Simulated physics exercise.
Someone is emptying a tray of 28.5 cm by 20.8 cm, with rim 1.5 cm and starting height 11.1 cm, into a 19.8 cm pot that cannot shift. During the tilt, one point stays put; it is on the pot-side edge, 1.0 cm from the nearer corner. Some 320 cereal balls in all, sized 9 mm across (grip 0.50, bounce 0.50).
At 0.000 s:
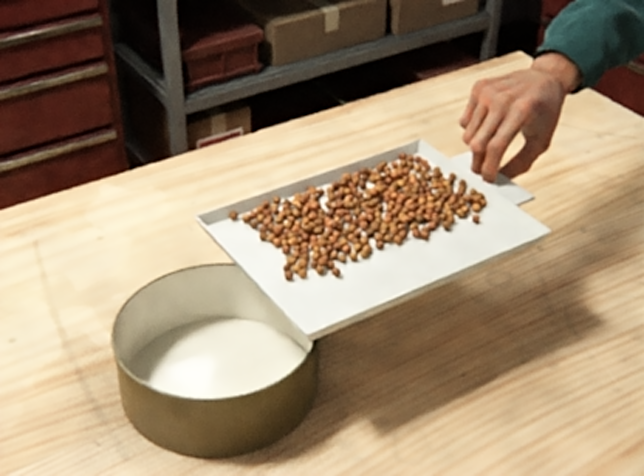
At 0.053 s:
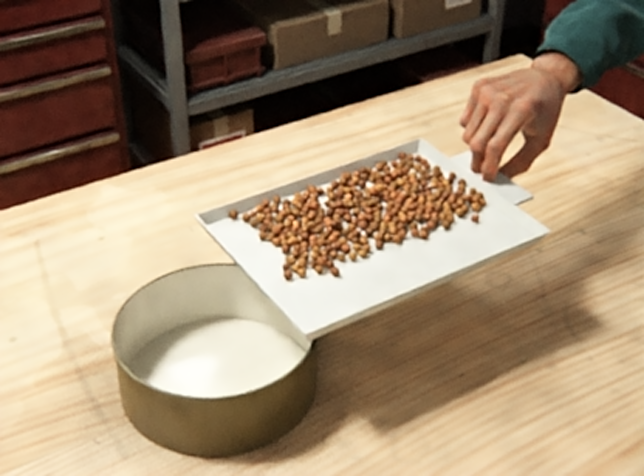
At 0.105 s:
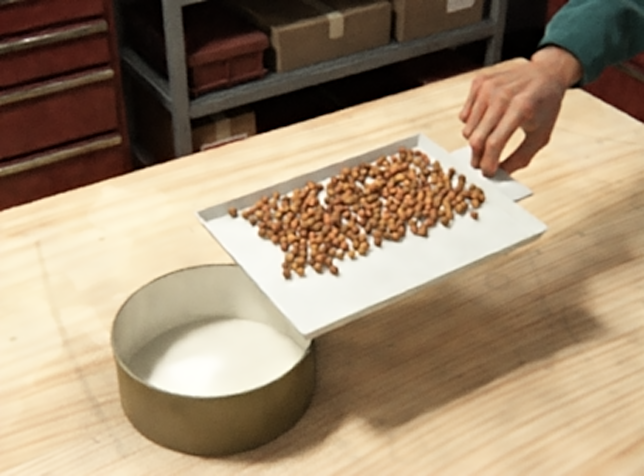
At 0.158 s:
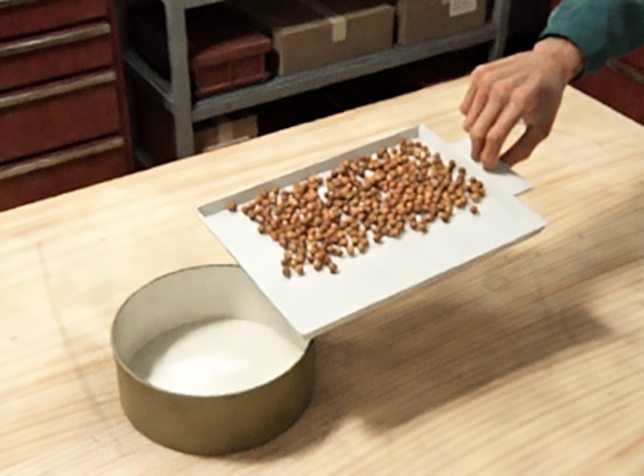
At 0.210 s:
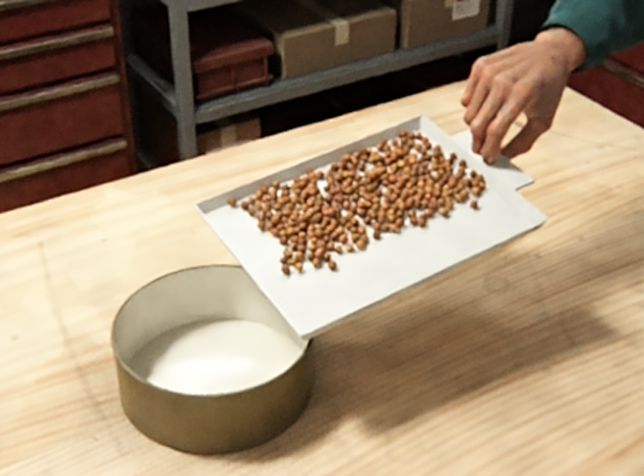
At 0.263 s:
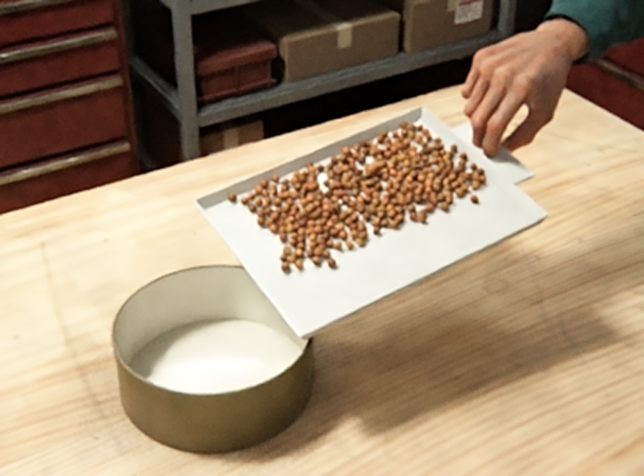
A hand in a green sleeve slowly raised the far right side of a white tray of small brown balls, tilting it slightly toward a round pot on a wooden table, while the balls barely moved.
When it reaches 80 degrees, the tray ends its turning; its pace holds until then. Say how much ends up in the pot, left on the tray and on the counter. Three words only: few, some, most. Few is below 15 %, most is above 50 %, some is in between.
Pot - few, tray - few, counter - most.
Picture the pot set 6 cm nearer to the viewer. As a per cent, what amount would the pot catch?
Then about 75 per cent.
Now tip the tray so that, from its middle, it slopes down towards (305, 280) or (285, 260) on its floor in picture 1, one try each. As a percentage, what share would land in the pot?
Some 80 and 70 per cent.
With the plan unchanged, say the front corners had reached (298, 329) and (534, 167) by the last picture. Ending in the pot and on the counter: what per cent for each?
Pot 75 % / counter 10 %.
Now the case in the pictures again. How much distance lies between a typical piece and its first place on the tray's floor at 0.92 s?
About 12 cm.
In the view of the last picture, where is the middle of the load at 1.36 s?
Approximately (331, 260) in the last view.
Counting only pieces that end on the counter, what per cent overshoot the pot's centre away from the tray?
About 40 percent of the spill.
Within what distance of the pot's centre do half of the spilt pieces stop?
About 16 cm from the centre.
After 0.92 s, tilt 43 degrees; the tray holds 100 %, the pot 0 %.
After 1.36 s, tilt 65 degrees; the tray holds 90 %, the pot 0 %.
After 1.88 s, tilt 80 degrees; the tray holds 30 %, the pot 5 %.
At rest (2.7 s), pot 10 %, tray 10 %, counter 85 %.
